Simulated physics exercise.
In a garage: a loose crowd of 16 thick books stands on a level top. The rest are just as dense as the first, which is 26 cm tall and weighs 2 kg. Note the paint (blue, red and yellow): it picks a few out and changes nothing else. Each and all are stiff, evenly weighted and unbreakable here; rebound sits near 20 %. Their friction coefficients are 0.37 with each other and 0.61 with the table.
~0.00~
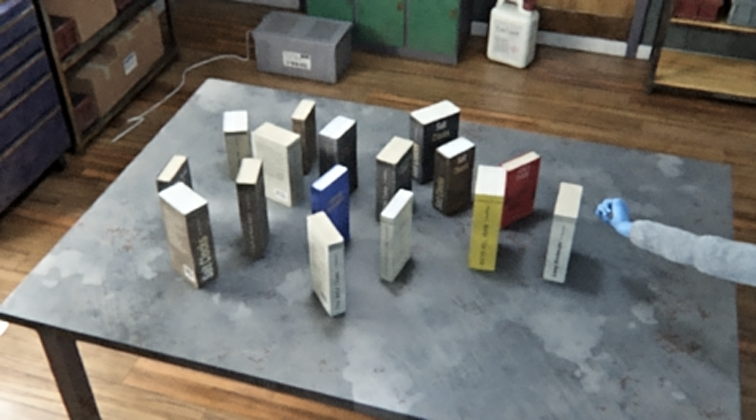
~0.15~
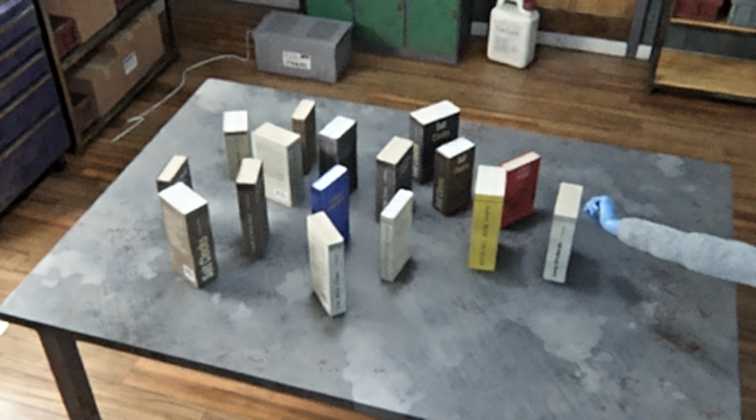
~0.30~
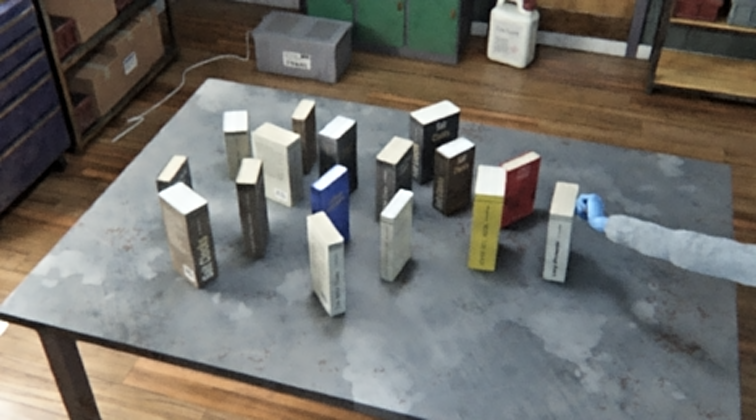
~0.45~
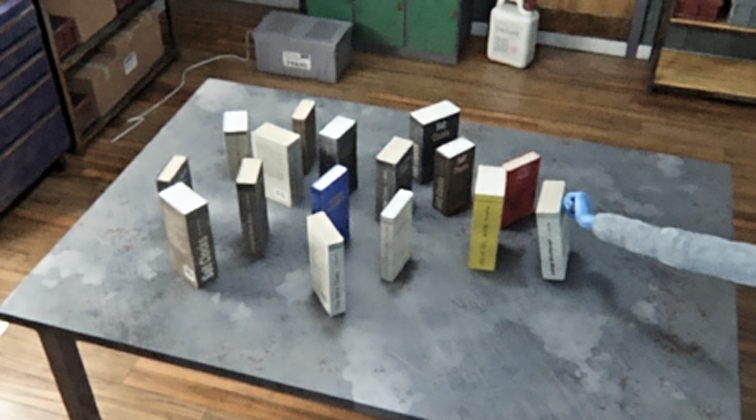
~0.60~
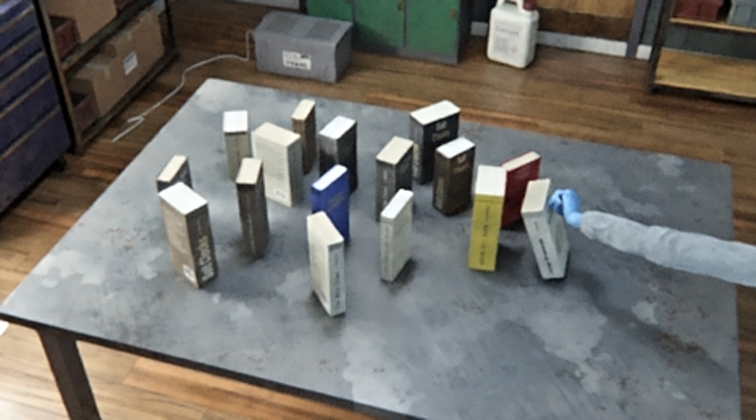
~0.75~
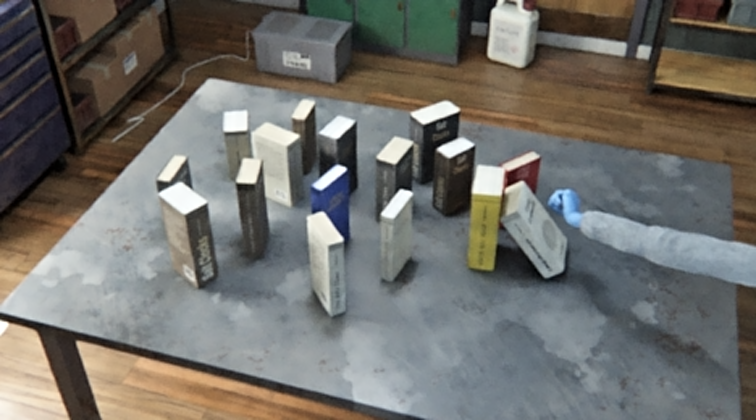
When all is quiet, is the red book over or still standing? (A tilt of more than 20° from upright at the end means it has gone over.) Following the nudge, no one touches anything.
Result: Upright.
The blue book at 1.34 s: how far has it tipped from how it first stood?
About 0 degrees.
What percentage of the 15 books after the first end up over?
Estimate: About 20% of them.
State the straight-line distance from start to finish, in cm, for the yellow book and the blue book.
Estimate: Yellow near 20 cm, blue near 20 cm.
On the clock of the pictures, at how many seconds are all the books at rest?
It all settles by about 2.0 s.
Around 1.12 s, 1 of the 15 other books over; red book unmoved; yellow book tipped 25°.
Around 1.34 s, 2 of the 15 other books over; red book unmoved; yellow book tipped 69°.
Around 1.58 s, 3 of the 15 other books over; red book unmoved; yellow book lying flat.
Finally (2.4 s), 3 of the 15 other books over; red book unmoved; blue book lying flat; yellow book lying flat. Twelve left standing. Seen by the last camera, middles, red book near (516, 190), blue book near (308, 220).
